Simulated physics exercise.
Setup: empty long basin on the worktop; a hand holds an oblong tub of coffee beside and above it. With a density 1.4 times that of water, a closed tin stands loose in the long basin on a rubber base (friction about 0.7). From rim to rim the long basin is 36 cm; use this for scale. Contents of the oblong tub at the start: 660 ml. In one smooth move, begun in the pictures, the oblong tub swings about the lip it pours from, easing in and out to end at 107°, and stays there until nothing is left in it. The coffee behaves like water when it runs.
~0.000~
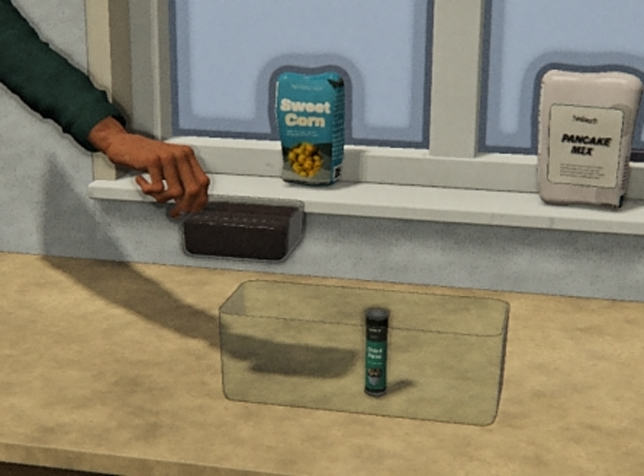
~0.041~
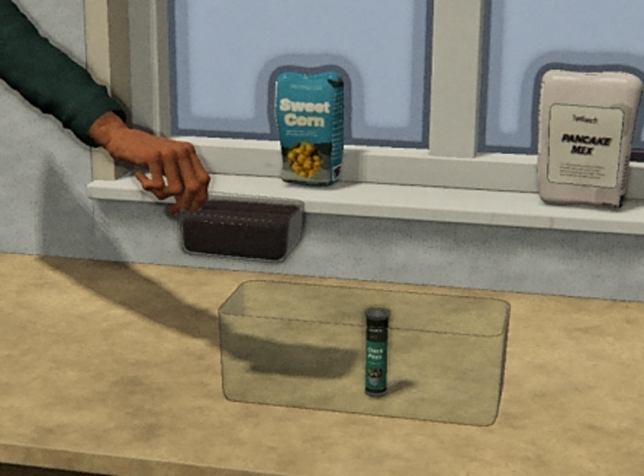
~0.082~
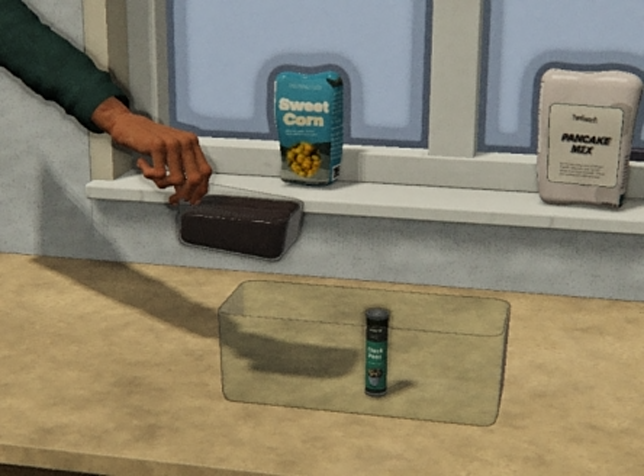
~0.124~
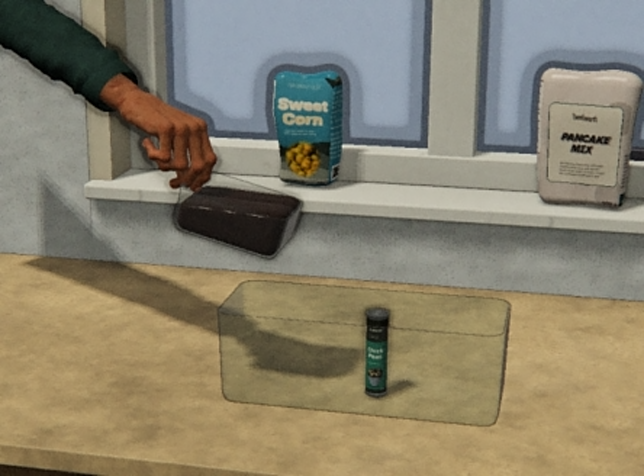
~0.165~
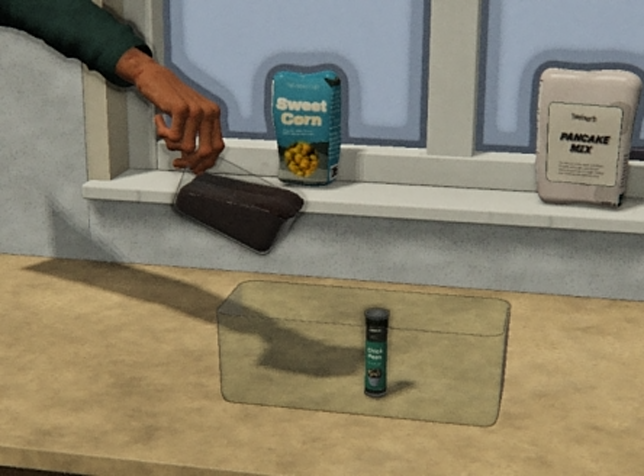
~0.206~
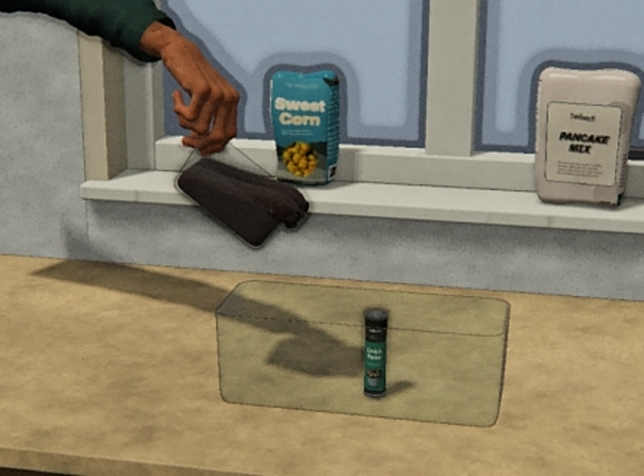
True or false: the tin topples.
False.
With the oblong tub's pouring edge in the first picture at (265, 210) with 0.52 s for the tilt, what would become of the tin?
It tumbles.
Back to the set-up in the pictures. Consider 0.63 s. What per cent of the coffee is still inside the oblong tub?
Share remaining: Approx. 2 %.
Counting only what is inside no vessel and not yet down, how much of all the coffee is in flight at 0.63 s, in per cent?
Roughly 8 %.
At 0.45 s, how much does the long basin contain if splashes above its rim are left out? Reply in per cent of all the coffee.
About 16%.
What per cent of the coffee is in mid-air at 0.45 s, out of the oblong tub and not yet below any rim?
At that moment, about 66 percent.
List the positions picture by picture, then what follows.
In the first picture, it leans 0°; its right rim is at (296, 213); the coffee meets the walls at (194, 210) and (296, 217); the long basin's rim runs from (231, 297) to (506, 320); the tin's top is at (377, 317).
In the second picture, it leans 2°; its right rim is at (296, 213); the coffee meets the walls at (193, 208) and (296, 215).
In the third picture, it leans 6°; its right rim is at (295, 212); the coffee meets the walls at (193, 204) and (295, 211).
In the fourth picture, it leans 14°; its right rim is at (295, 212); the coffee meets the walls at (191, 194) and (296, 207); 1 per cent is over the edge.
In the fifth picture, it leans 24°; its right rim is at (294, 212); the coffee meets the walls at (191, 181) and (290, 206); 5 per cent is over the edge.
In the sixth picture, it leans 36°; its right rim is at (292, 212); the coffee meets the walls at (192, 164) and (280, 195); 9 per cent is over the edge.
Then, 0.45 s in, the tilt is 102° and 18 per cent is still to pour; the tin stands where it began.
Then, 0.63 s in, the tilt is 107° and 2 per cent is still to pour; the tin stands where it began.
Then, 0.82 s in, the tilt is 107° and 0 per cent is still to pour; the tin stands where it began.
Then, 1.02 s in, the tilt is 107° and 0 per cent is still to pour; the tin stands where it began.
Finally, the tin stands where it began.
